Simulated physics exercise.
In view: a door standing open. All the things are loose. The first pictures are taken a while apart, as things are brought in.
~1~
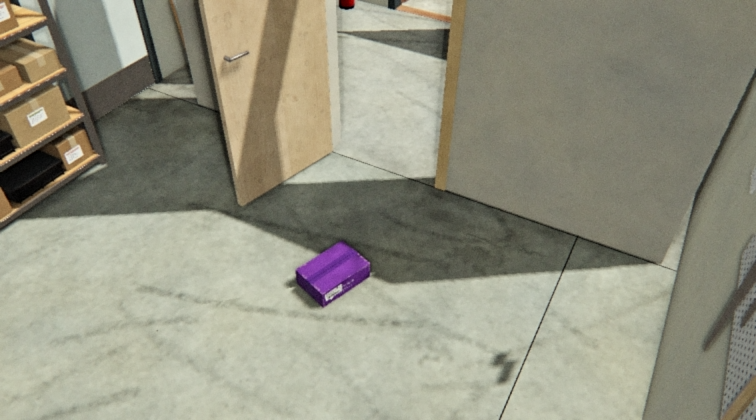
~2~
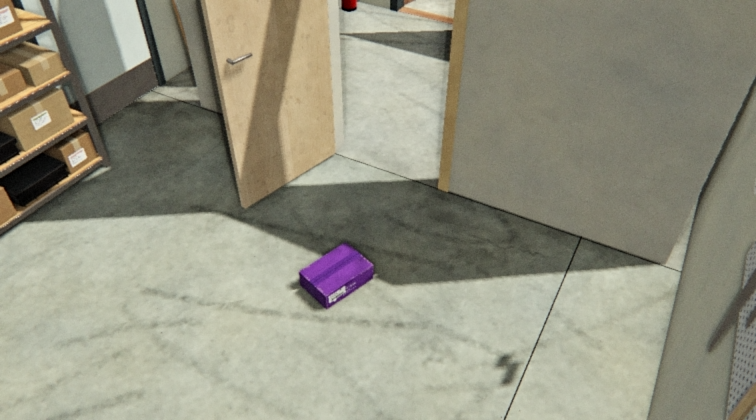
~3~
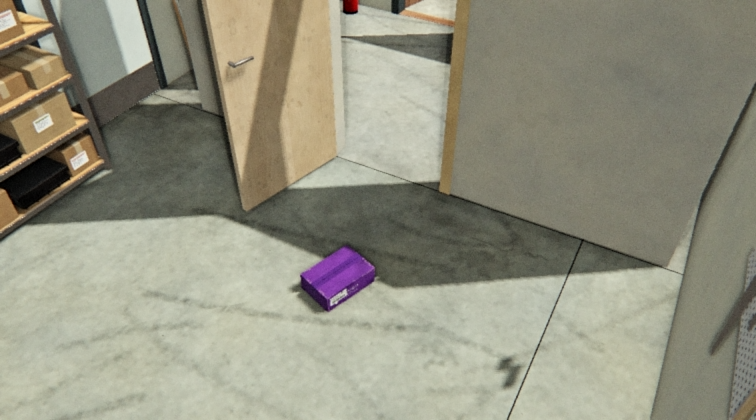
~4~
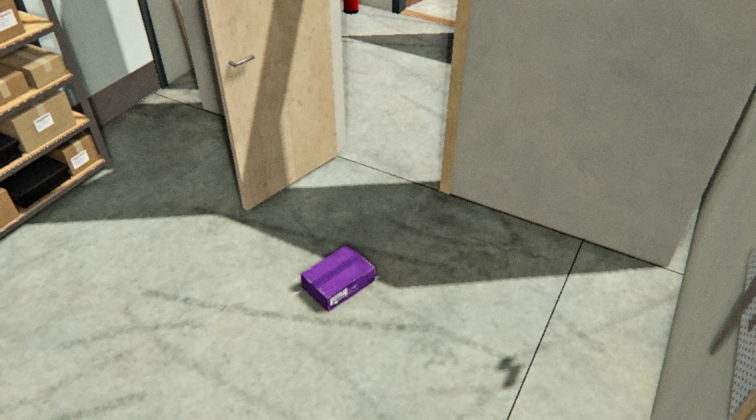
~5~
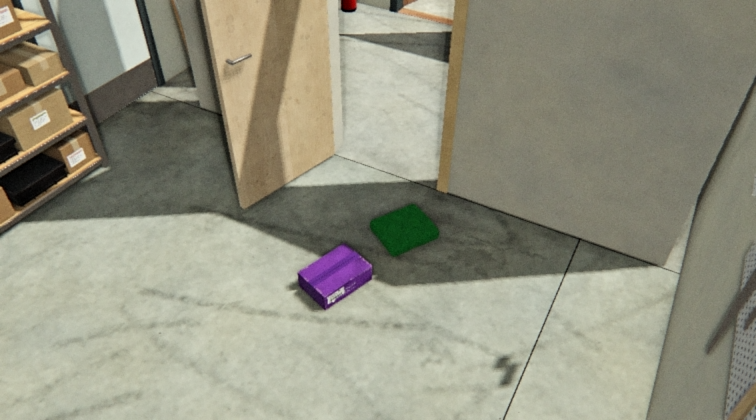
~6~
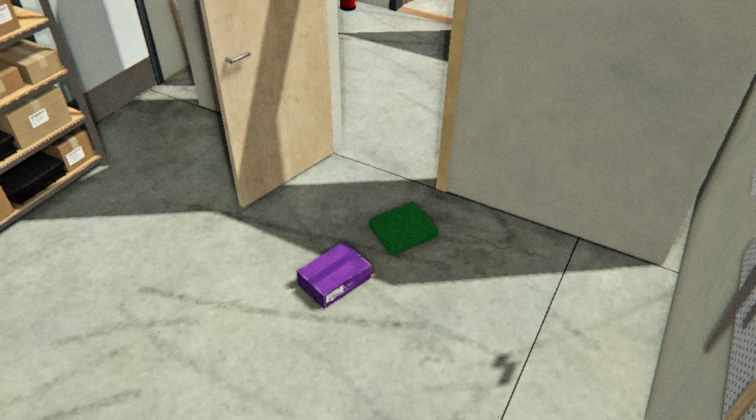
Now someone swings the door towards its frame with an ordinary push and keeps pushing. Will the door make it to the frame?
In the end the door closes.
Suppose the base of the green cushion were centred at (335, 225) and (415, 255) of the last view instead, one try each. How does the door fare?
First, it reaches the frame; second, it closes.
Then, 0.80 s past the last view, door 81° open.
Then, 1.40 s past the last view, door 49° open.
Then, 1.90 s past the last view, door 20° open.
Finally, door 0° open; both still in place. Final places as the last picture's camera would see them, green cushion near (405, 229).
